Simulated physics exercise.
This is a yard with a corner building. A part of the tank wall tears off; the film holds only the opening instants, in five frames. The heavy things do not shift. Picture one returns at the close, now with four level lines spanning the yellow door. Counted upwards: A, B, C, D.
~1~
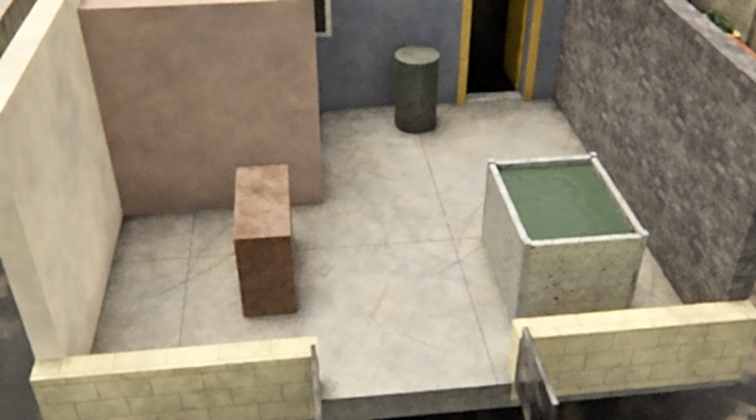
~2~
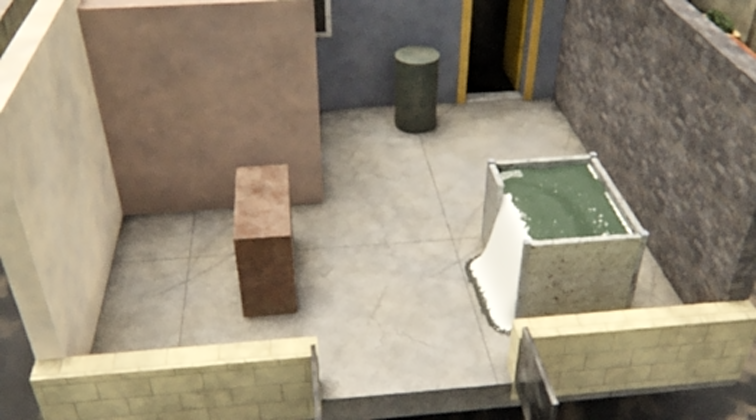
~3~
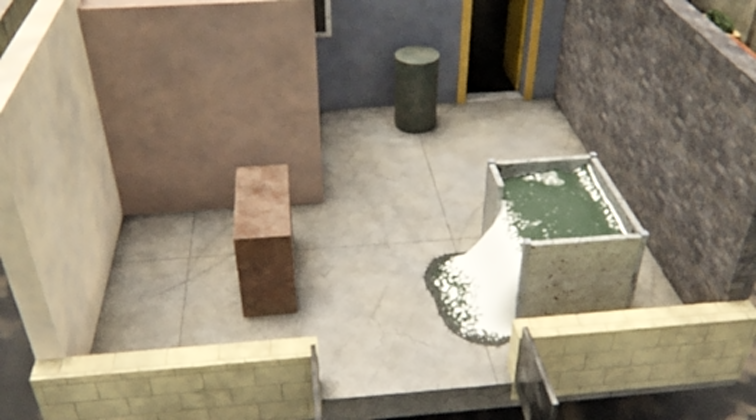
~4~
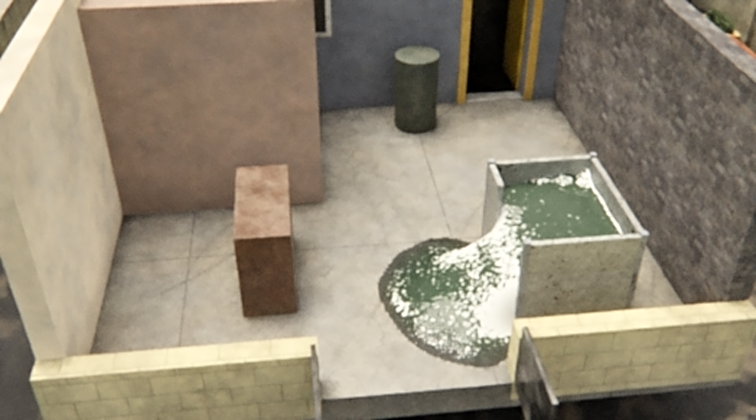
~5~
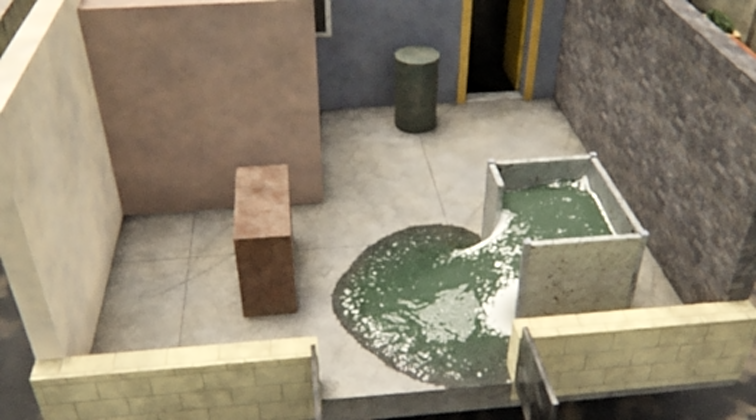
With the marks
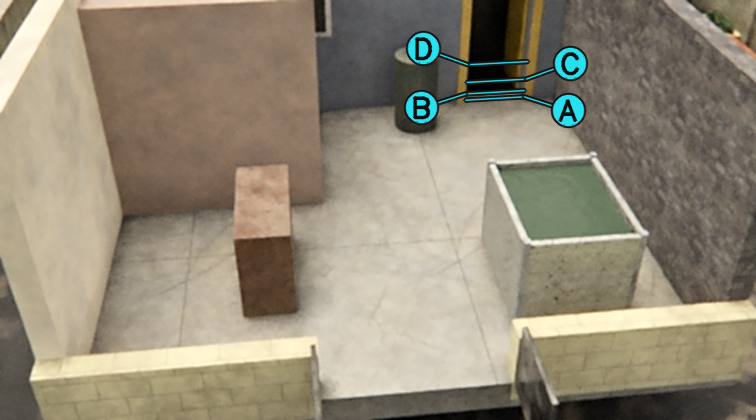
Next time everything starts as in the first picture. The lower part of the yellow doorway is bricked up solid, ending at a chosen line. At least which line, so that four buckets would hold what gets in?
The limit is A.
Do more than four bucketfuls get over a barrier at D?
No, that is safe.
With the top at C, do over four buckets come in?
No, that is safe.
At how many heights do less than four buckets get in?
All of them.
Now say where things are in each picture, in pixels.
Water in the tank at rest, its middle at (561, 203); foot of the yellow doorway at (494, 101); open gate at (416, 324).
Water covers 1 % of the ground and shows as far out as (475, 274).
Water covers 4 % of the ground and shows as far out as (438, 263).
Water covers 8 % of the ground and shows as far out as (388, 281).
Water covers 14 % of the ground and shows as far out as (341, 311).
On the marked copy, A at (494, 98); B at (495, 92); C at (496, 80); D at (498, 63); from the bottom up A, B, C, D.
With A, nothing gets over.
With B, nothing gets over.
With C, nothing gets over.
With D, nothing gets over.
